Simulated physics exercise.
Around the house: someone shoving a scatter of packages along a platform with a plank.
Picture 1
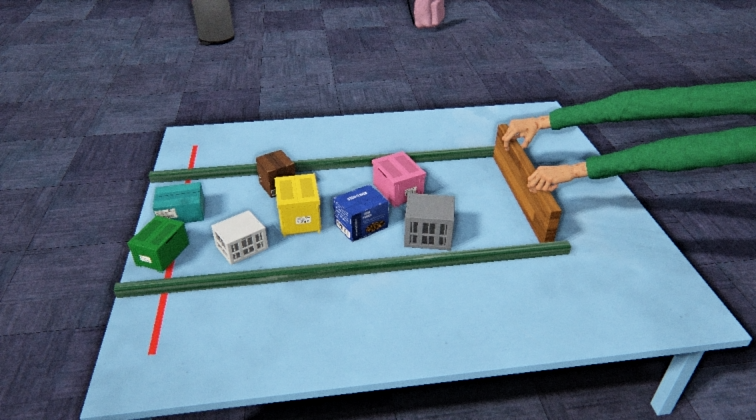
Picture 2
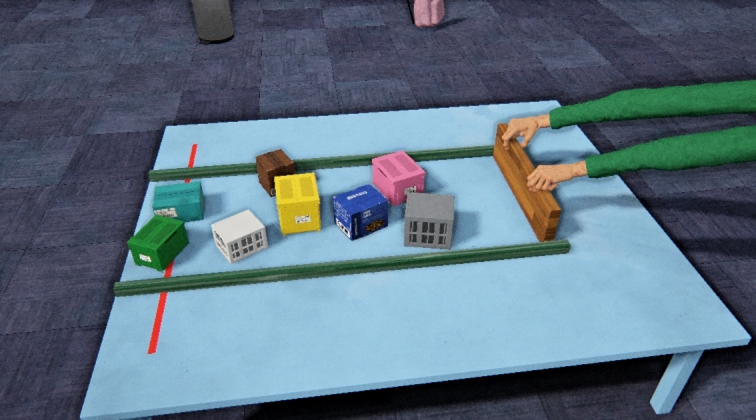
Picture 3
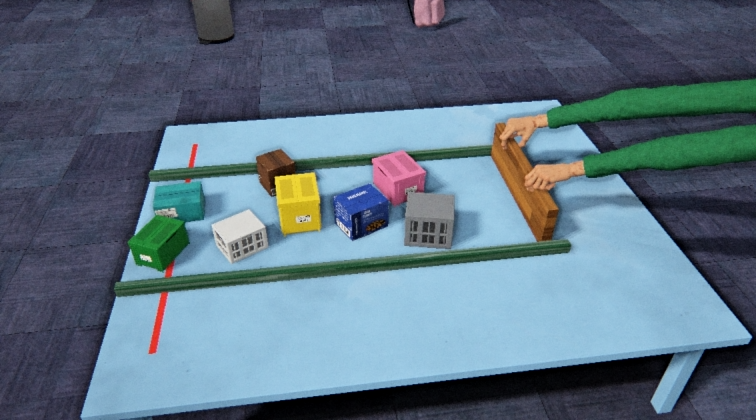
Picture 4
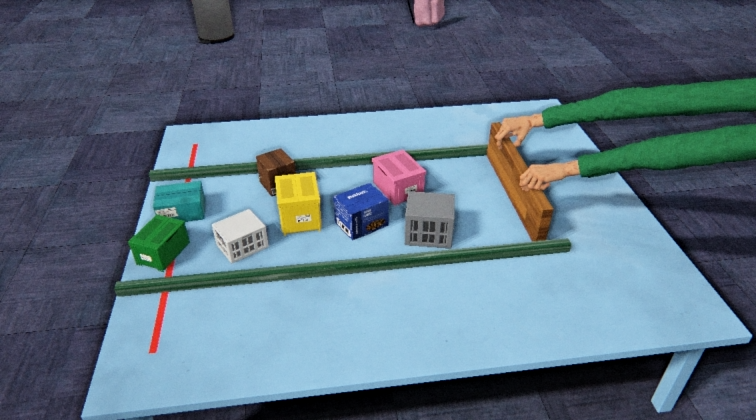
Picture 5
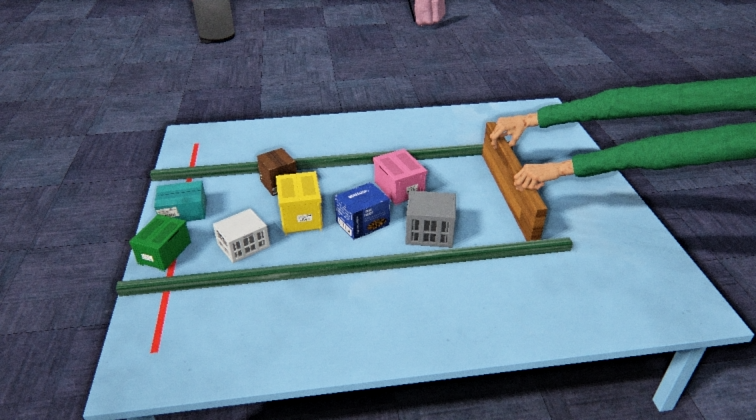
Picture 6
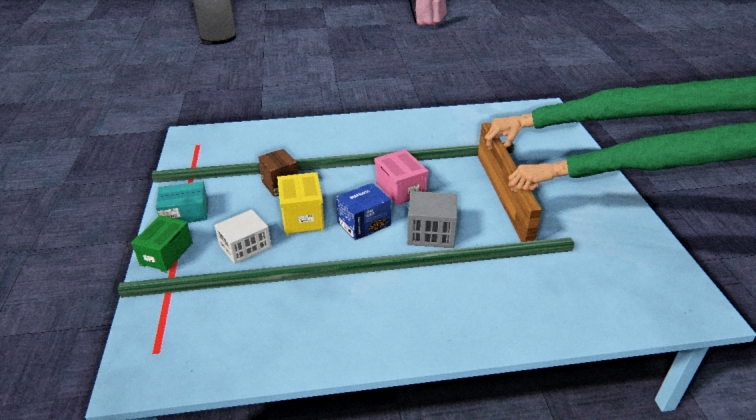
Two hands slide a wooden plank slightly left across a blue table toward scattered colourful crates.
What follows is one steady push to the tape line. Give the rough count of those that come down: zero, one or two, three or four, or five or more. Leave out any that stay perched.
Outcome: The number that fall off is five or more.
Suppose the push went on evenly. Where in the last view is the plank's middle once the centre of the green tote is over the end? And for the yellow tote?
Its middle is around (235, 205) and around (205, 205).
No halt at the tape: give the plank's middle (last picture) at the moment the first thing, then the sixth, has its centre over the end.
About (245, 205), then (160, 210).
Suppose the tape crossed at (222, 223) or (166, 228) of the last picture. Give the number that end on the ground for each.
In that order 2 and 5.
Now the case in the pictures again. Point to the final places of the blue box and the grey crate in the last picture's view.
The blue box stops around (155, 221); the grey crate around (145, 252).
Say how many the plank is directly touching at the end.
The number is 3.
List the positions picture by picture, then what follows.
In the first picture, green tote (160, 244); turquoise box (180, 204); white crate (240, 237); plank (523, 181); tape (178, 228).
In the second picture, turquoise box (179, 203); plank (523, 180).
In the third picture, white crate (240, 236); grey crate (430, 220).
In the fourth picture, green tote (161, 243); yellow tote (299, 204).
In the fifth picture, turquoise box (181, 202); pink tote (399, 177).
In the sixth picture, green tote (163, 243); turquoise box (183, 203); white crate (243, 236); plank (506, 180); tape (181, 227).
A little later, none off yet; green tote at rest near (163, 243); turquoise box at rest near (183, 203); white crate at rest near (243, 236).
Next, none off yet; green tote at rest near (163, 243); turquoise box at rest near (183, 203); white crate shifted about its own width near (215, 247).
When it is over, the number that fall off is five or more; down, yellow tote, brown parcel, white crate, turquoise box and green tote.
